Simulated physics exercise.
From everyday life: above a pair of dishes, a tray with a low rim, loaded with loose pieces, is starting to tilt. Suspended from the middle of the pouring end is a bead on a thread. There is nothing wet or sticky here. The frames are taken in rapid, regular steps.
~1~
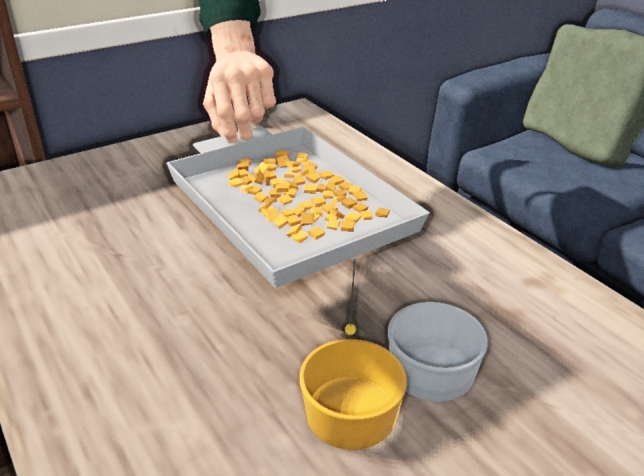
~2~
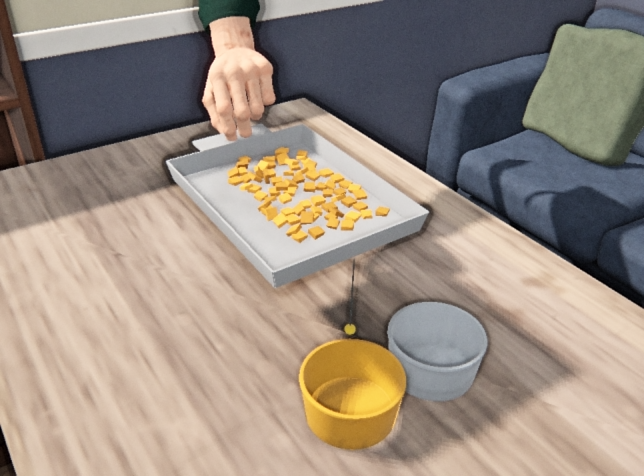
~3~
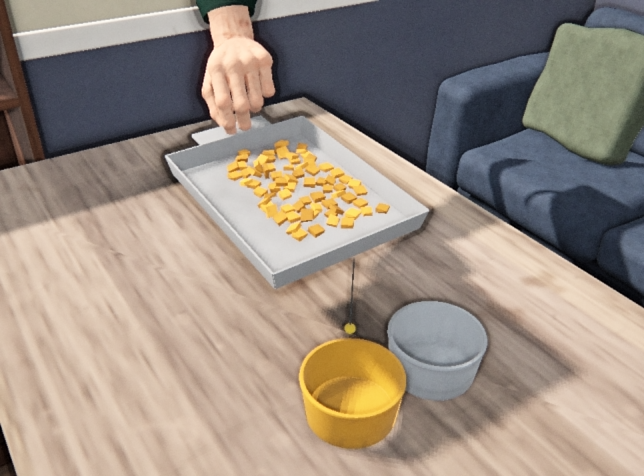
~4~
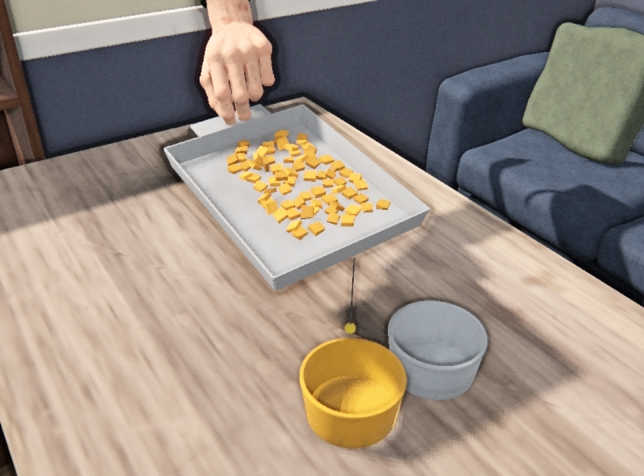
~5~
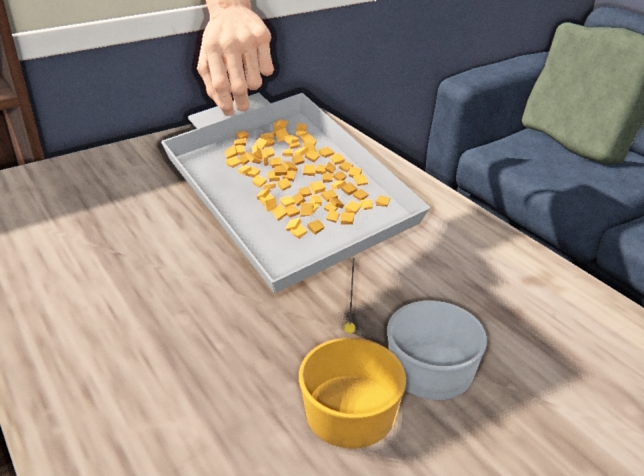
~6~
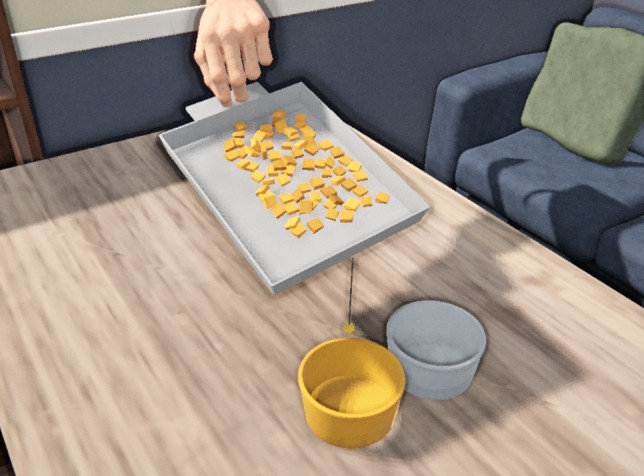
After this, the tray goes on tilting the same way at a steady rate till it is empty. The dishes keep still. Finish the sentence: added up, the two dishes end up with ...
... under half of it.
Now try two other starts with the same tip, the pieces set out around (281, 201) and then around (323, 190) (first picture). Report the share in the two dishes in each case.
It would be 20 in a hundred, and then 40 in a hundred.
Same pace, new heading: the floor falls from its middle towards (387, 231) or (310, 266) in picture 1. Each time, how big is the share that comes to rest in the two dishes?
About 80 and 50 percent.
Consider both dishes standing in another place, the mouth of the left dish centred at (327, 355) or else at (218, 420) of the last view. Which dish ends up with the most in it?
Result, first place: The lefthand one; second place: The righthand one.
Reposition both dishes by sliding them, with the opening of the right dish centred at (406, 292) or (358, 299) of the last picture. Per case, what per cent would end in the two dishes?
In order, 0 % and 30 %.
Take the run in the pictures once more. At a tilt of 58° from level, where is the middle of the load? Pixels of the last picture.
Roughly at (293, 251).
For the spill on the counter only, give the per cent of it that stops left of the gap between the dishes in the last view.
Estimate: Near 100 per cent.
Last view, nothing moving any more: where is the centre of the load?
At about (287, 415), give or take.
Soon after the last picture, tray tipped steeply; nearly all on the tray; a stray few in the air.
A little later, tray tipped right over; nearly all on the tray; a small part outside both.
Later still, tray tipped past a quarter turn; about a quarter in the left dish; most outside both.
At rest, tray tipped past a quarter turn; about a quarter in the left dish; none in the right dish; most outside both.
